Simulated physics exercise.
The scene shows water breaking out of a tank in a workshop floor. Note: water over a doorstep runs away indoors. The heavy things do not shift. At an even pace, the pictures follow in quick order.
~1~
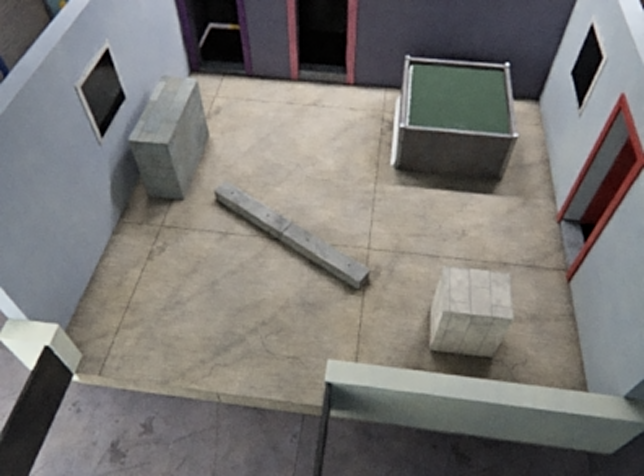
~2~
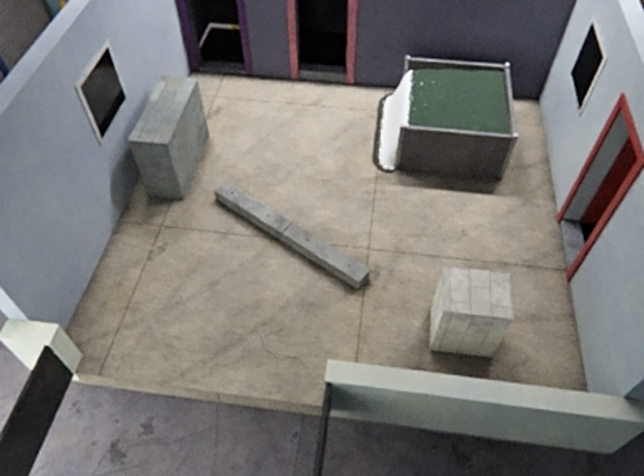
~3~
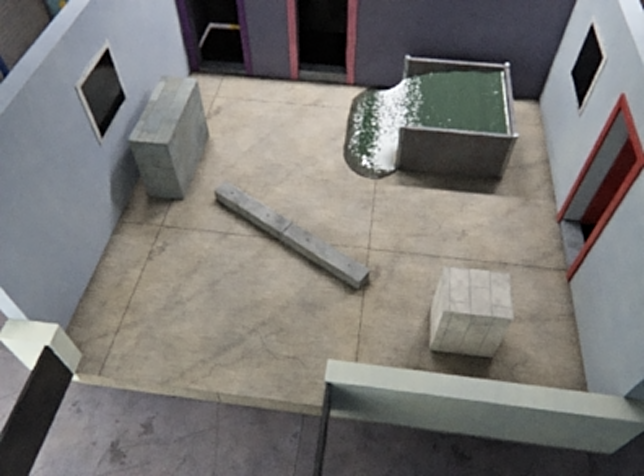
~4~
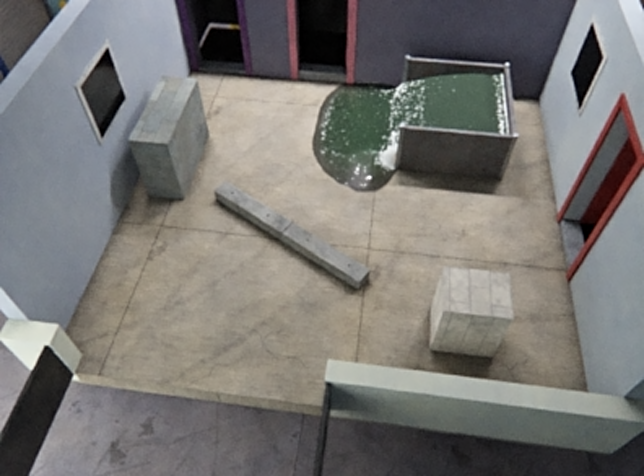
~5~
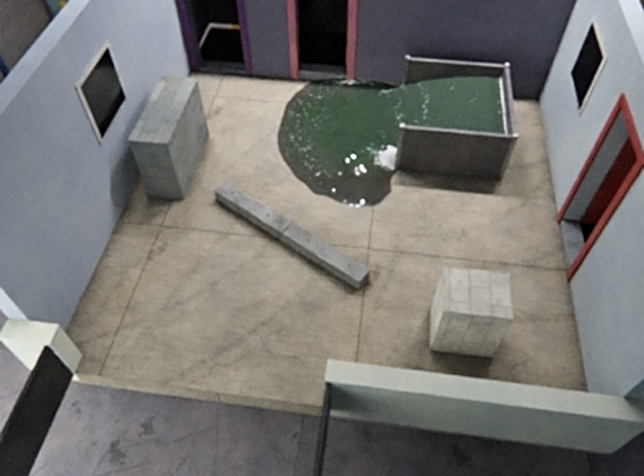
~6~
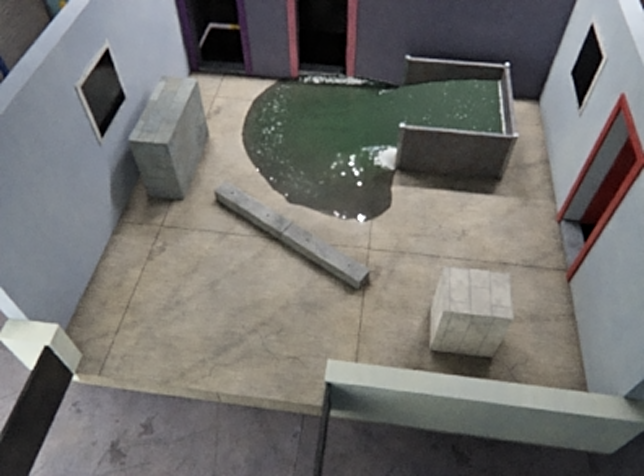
Dark green water pours steadily from the left side of a grey, open-topped tank at the upper right of a pale-floored workshop, seen from above by a still camera. A long grey beam lies diagonally mid-floor, with grey blocks at left and lower right and a red-framed opening at right. White froth leads first, then the rounded pool widens leftward and toward the beam.
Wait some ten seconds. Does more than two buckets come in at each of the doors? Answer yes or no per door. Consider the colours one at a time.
The red door no, the pink door no, the purple door yes.
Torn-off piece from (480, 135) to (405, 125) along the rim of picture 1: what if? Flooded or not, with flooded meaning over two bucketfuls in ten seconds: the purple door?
Then: Purple takes less.
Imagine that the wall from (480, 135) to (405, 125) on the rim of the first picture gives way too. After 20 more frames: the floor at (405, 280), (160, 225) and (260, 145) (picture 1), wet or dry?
Point by point: Soaked; unwetted; soaked.
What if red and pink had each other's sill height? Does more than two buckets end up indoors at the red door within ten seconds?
Short answer: Red does not get swamped.
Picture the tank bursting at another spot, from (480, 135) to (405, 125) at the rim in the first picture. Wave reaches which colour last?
The pink-painted one, I reckon.
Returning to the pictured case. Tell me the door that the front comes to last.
It's the red door.
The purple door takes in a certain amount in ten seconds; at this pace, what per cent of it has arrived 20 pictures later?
Close to 60 %.
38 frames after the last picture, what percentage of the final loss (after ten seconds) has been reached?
Roughly 75 percent of it.
A moment on, water covers 35 % of the floor; the red door not reached, the pink door wet at the sill, nothing in, the purple door wet at the sill, nothing in.
Next, water covers 40 % of the floor; the red door not reached, the pink door wet at the sill, nothing in, the purple door over two buckets in.
Then, water covers 60 % of the floor; the red door not reached, the pink door wet at the sill, nothing in, the purple door far over two buckets in.
Later, water covers 65 % of the floor; the red door not reached, the pink door wet at the sill, nothing in, the purple door far over two buckets in.
In the end, water covers 90 % of the floor; the red door wet at the sill, nothing in, the pink door wet at the sill, nothing in, the purple door far over two buckets in.
